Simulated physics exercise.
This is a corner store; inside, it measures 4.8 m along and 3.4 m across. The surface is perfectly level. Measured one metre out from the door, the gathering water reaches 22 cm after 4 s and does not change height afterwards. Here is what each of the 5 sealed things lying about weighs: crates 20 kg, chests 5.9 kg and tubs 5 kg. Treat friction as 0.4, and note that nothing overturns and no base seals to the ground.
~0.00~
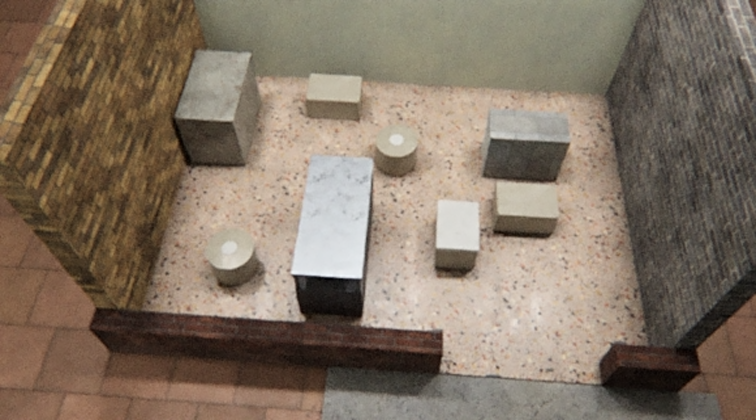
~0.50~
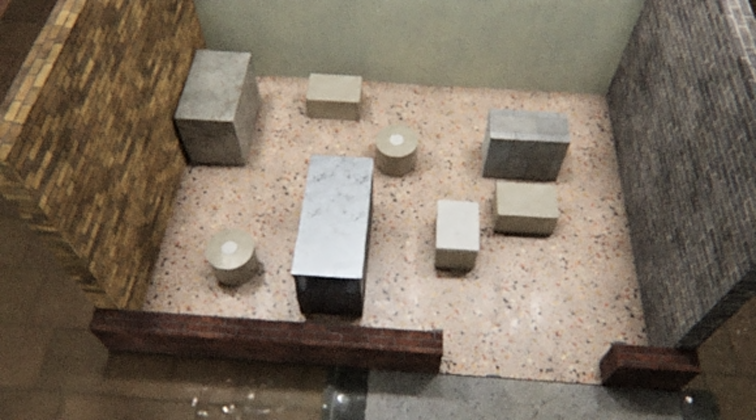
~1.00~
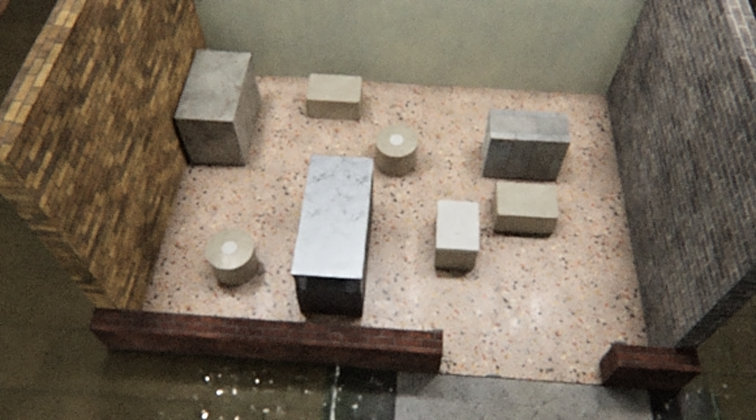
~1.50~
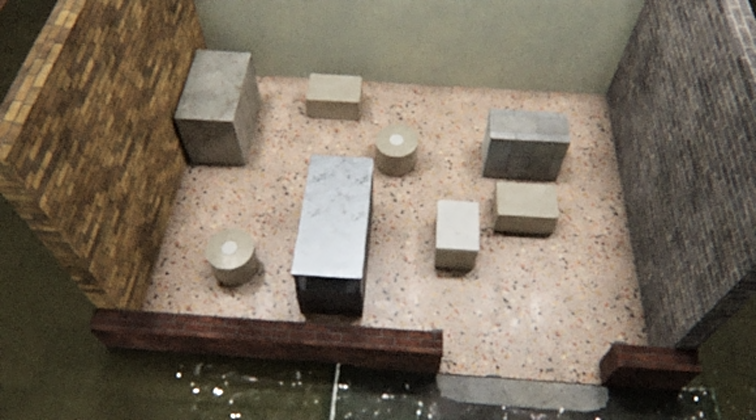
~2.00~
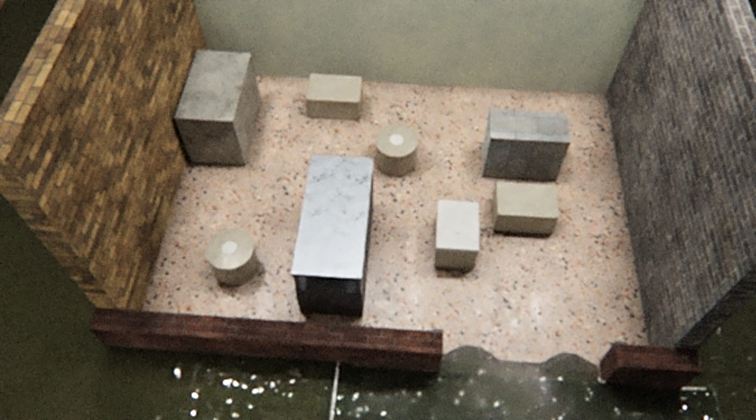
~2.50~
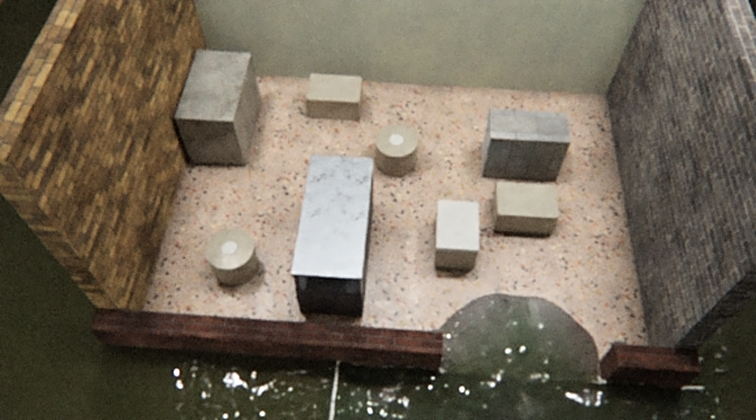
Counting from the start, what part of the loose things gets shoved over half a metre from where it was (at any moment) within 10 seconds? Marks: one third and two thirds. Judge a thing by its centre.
Expect a high share, two thirds upward.
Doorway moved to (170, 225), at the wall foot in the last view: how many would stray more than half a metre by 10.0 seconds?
The answer would then be 2.
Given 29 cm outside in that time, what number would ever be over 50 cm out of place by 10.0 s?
The count would be 5.
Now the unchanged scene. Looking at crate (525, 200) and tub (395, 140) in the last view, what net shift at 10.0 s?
In that order: 60 cm, 200 cm.
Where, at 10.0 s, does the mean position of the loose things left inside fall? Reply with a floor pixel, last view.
About (314, 227).
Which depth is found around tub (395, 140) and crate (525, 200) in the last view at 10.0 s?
I'd put it at 5 cm and 14 cm respectively.
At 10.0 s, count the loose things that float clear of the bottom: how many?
Tally: 5 of them.
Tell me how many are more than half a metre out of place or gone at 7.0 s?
Count: 2.
After 3.5 s 0 of 5 are over 50 cm from their spots; 0 afloat.
After 4.5 s 1 of 5 are over 50 cm from their spots; 0 afloat.
After 7.0 s 2 of 5 are over 50 cm from their spots; 1 afloat.
After 10.0 s 5 of 5 are over 50 cm from their spots, and 5 have been at some point; 5 afloat.
